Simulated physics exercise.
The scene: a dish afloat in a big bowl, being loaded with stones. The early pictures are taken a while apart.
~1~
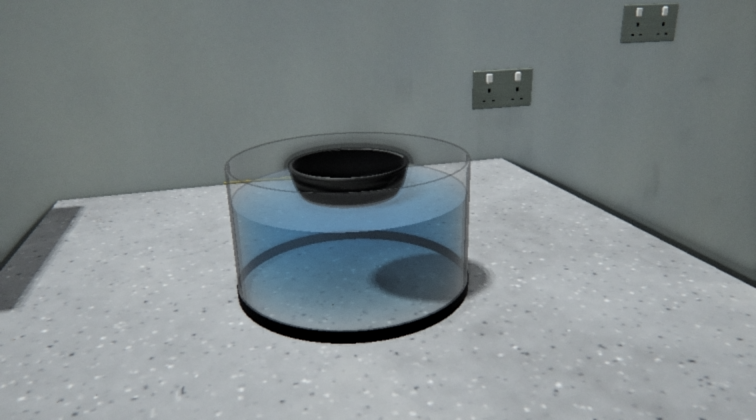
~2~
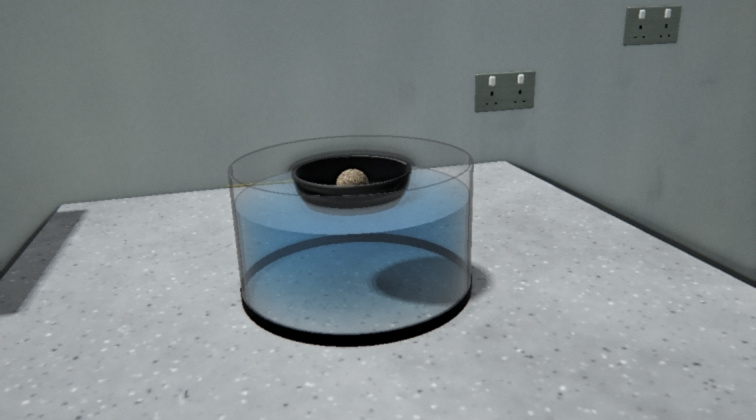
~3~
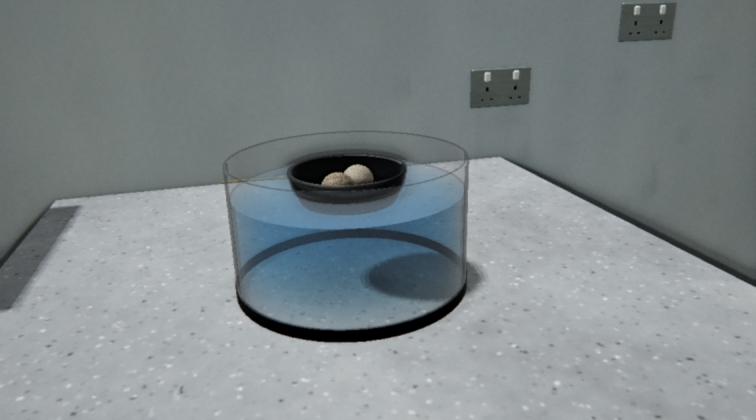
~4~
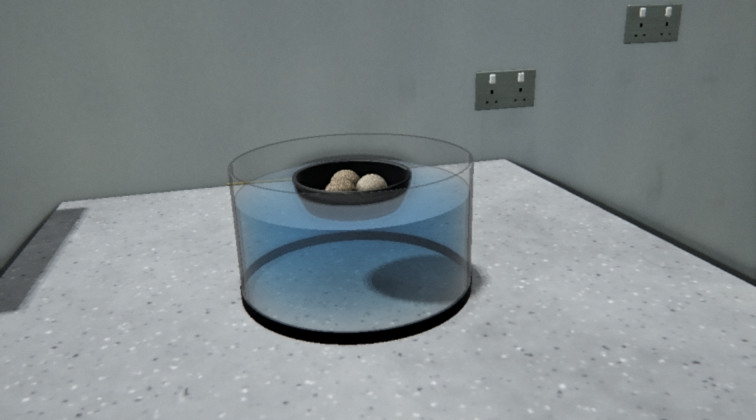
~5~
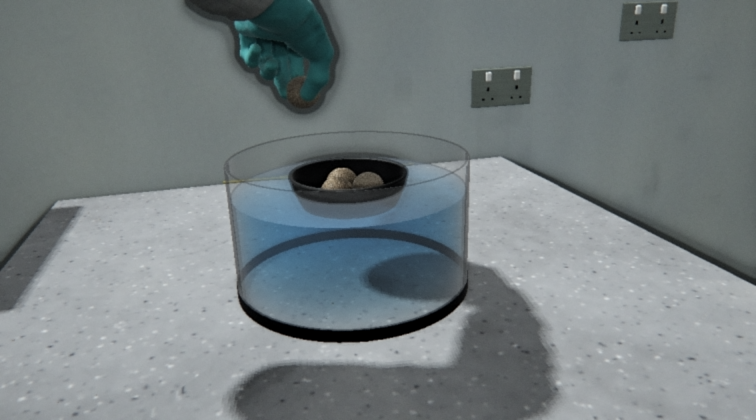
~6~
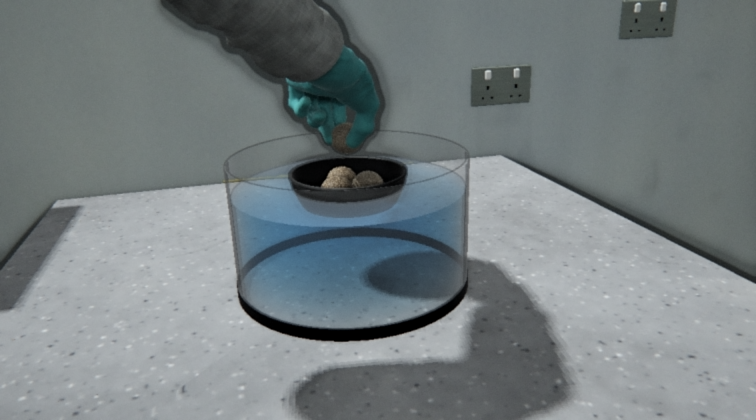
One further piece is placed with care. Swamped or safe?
It stays afloat.
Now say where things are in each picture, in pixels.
In the first frame, dish (349, 164) empty; most of its side above the surface.
In the second frame, dish (352, 171) with one aboard; about two thirds of its side above the surface.
In the third frame, dish (347, 171) with two aboard; about half of its side above the surface.
In the fourth frame, dish (352, 176) with three aboard; about half of its side above the surface.
In the fifth frame, dish (349, 174) with three aboard; about half of its side above the surface; the next stone in the hand at (303, 92).
In the sixth frame, dish (348, 173) with three aboard; about half of its side above the surface; the next stone in the hand at (347, 138).
Next, the stone is in and the dish dips.
After that, it steadies; about a third of its side above the surface.
Finally, the dish floats; about a third of its side above the surface.
